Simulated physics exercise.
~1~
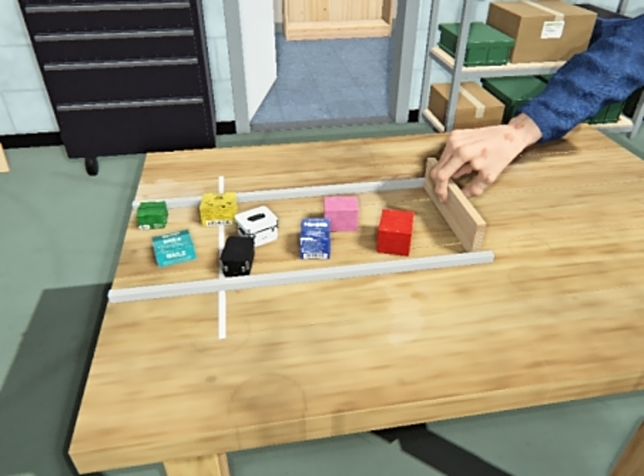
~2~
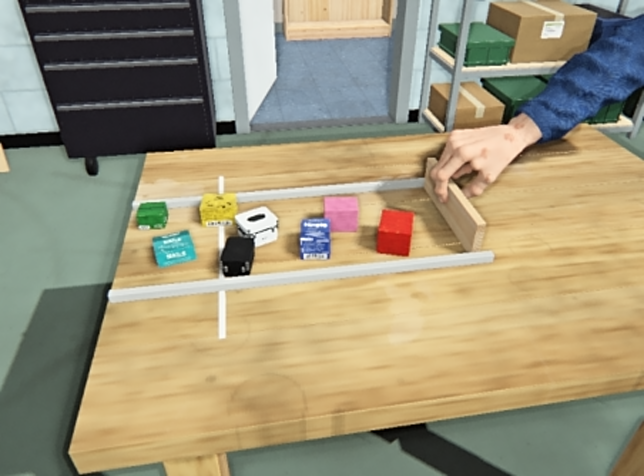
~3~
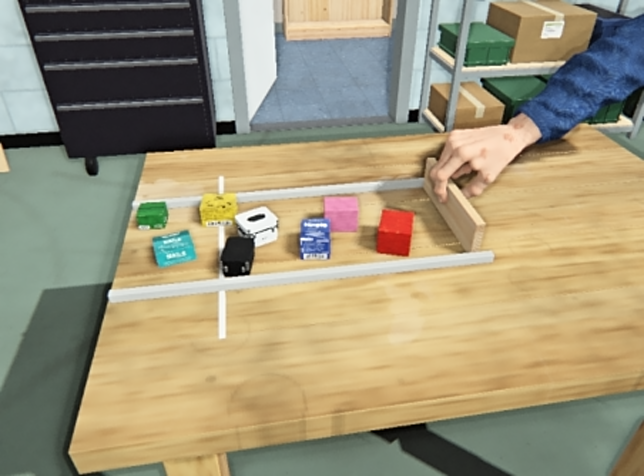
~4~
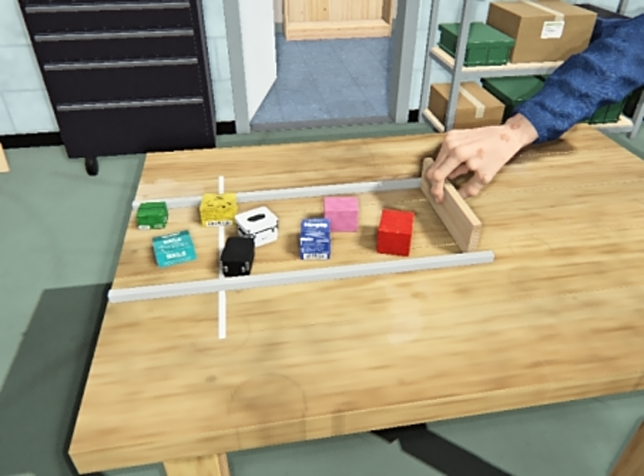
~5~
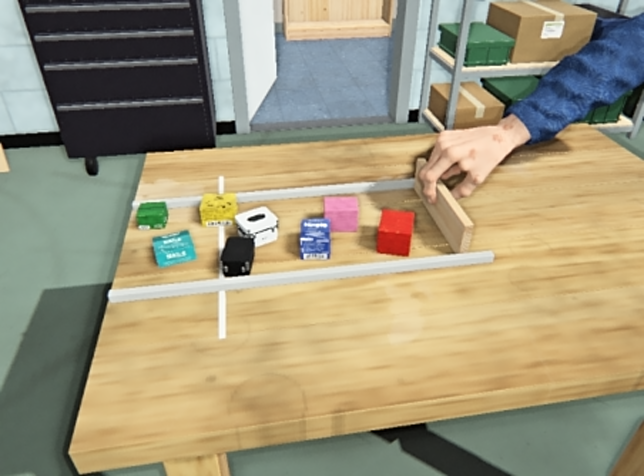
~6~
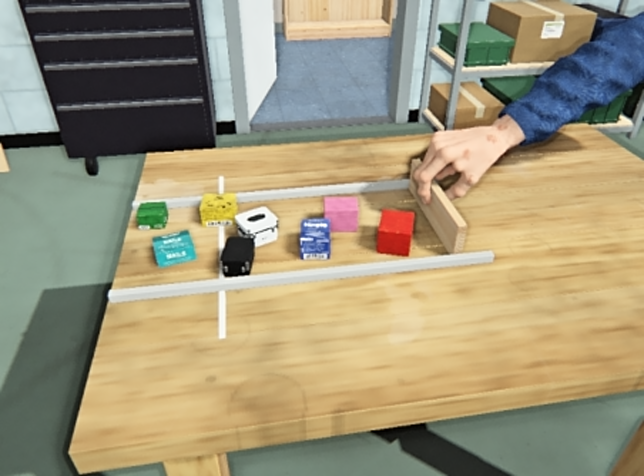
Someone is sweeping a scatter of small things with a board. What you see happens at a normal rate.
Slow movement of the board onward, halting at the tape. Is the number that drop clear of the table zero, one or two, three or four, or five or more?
It is zero.
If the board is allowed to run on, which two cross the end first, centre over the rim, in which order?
Sequence: Turquoise box; black case.
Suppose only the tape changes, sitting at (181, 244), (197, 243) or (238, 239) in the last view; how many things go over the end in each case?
It would be 2, 2 and 0.
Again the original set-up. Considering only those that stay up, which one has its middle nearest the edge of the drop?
It's the turquoise box that ends nearest.
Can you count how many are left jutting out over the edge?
That comes to 1 of them.
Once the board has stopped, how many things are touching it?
Result: 3 in all.
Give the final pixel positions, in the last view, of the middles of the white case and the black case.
Final spots - white case (168, 236), black case (138, 270).
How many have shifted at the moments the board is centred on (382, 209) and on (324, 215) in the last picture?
By then 1, and later 3.
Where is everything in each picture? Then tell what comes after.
In the first picture, green box (153, 215); turquoise box (174, 248); yellow box (220, 210); board (451, 203); tape (222, 240).
In the second picture, turquoise box (174, 248); pink block (341, 215).
In the third picture, yellow box (220, 210); white case (257, 227).
In the fourth picture, green box (153, 216); board (447, 204).
In the fifth picture, turquoise box (174, 248); blue box (316, 239).
In the sixth picture, green box (153, 216); turquoise box (174, 248); yellow box (220, 210); board (434, 205); tape (222, 240).
Soon after, none off yet; green box at rest near (153, 216); turquoise box at rest near (174, 248); yellow box at rest near (220, 210).
At rest, the number that fall off is zero.
